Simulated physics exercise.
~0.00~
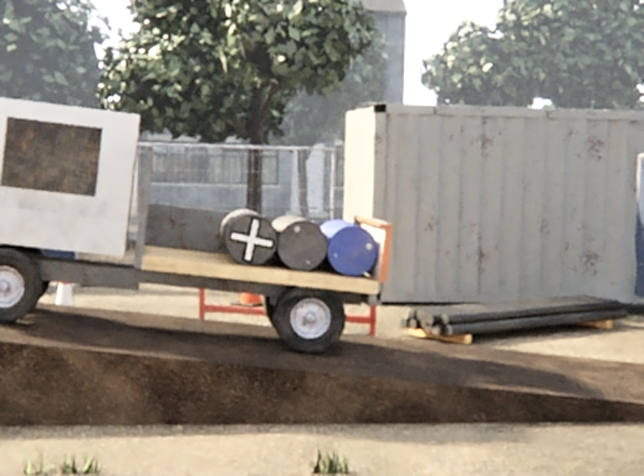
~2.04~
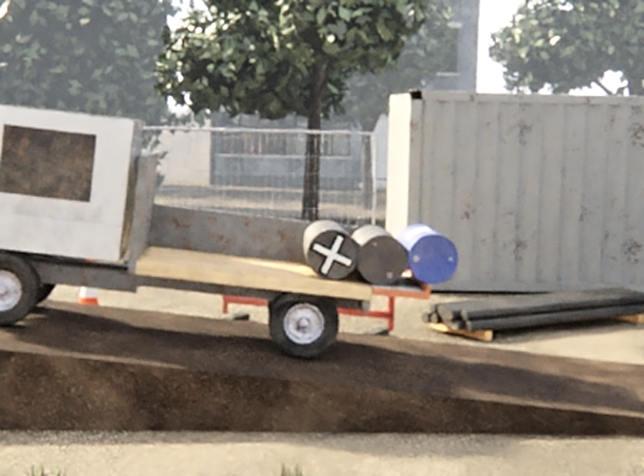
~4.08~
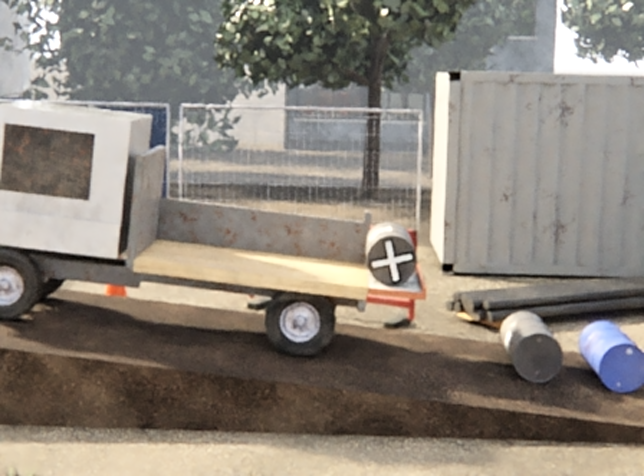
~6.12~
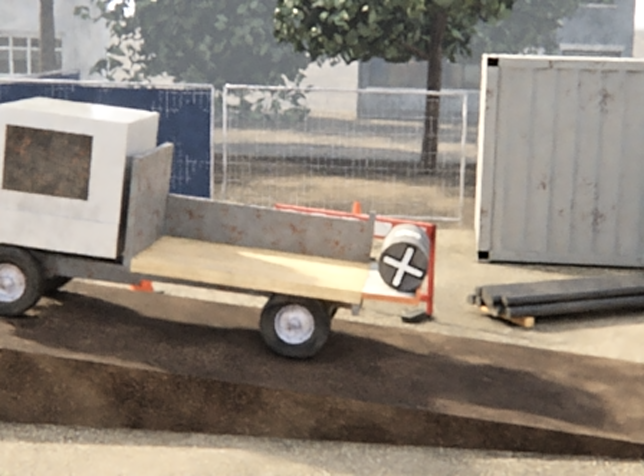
Three drums roll right along a truck's bed; two drop off, one stays on the tailgate.
